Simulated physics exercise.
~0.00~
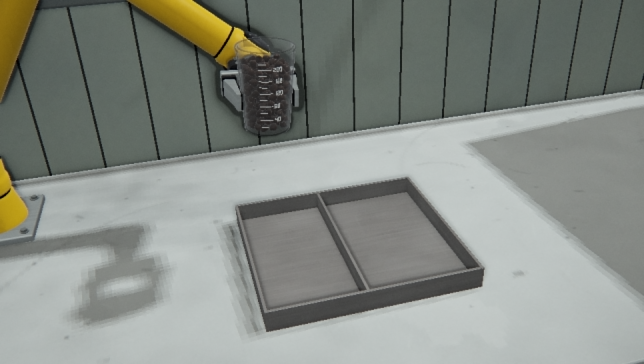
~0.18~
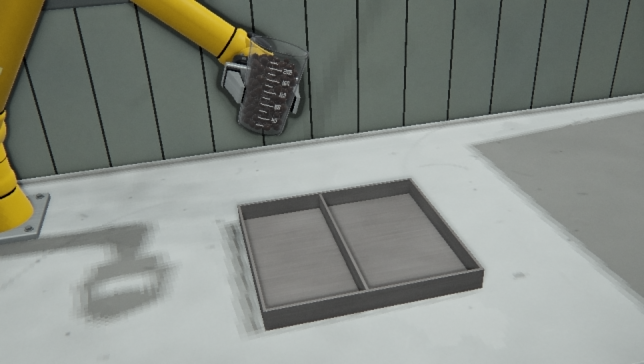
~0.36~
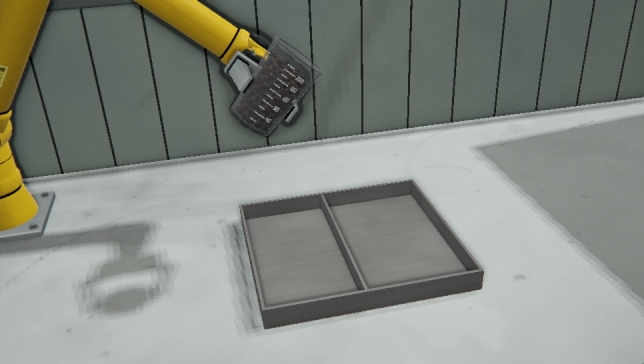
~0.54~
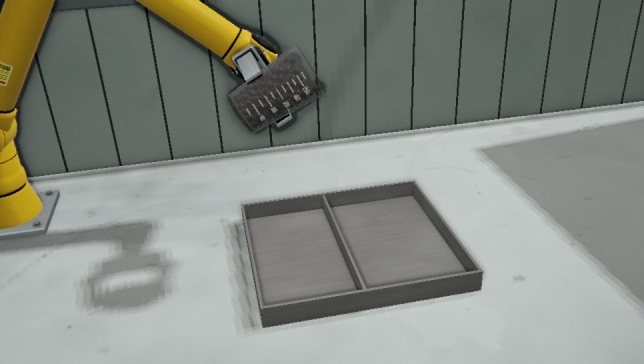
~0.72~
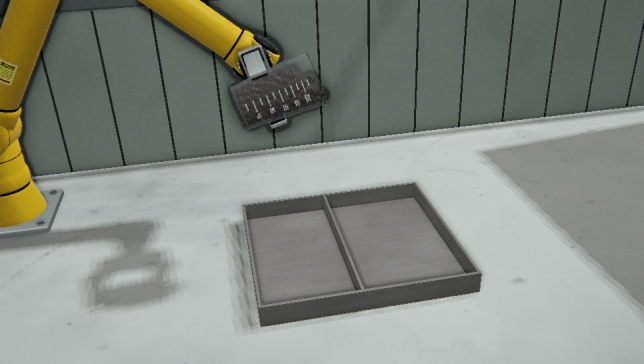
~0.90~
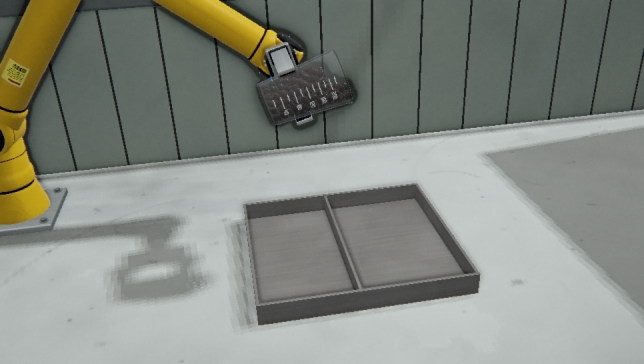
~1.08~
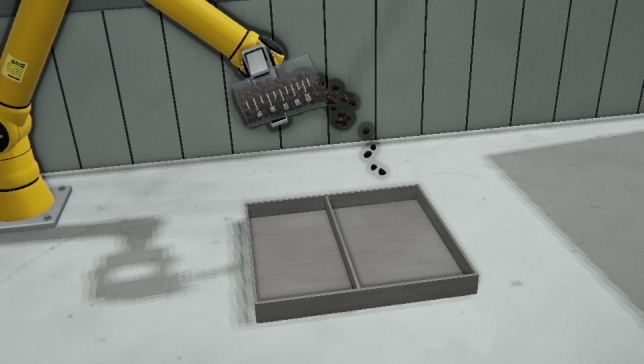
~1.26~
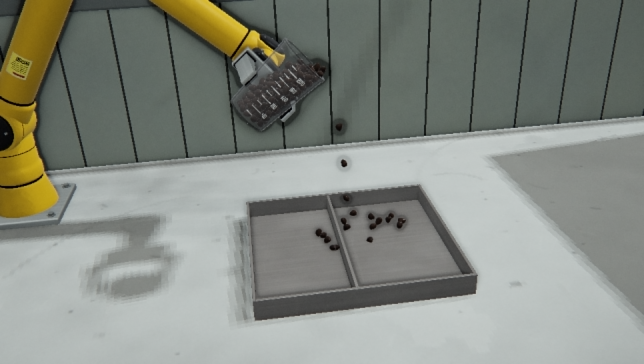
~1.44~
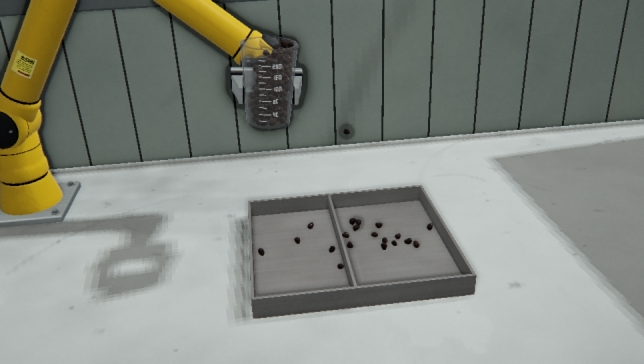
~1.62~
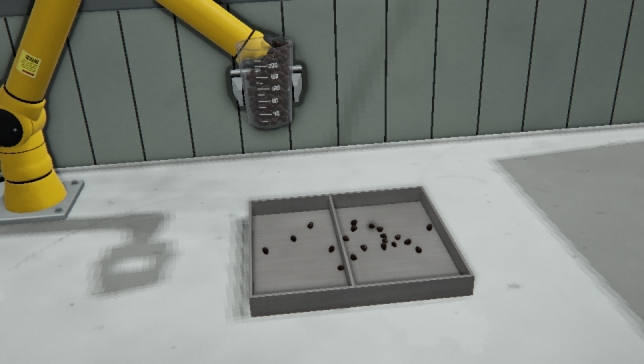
A yellow robot arm tilted a see-through tumbler onto its side above a divided grey tray, spilling some small dark beans, then turned it upright again, leaving beans scattered on both sides of the divider, with more on the right.
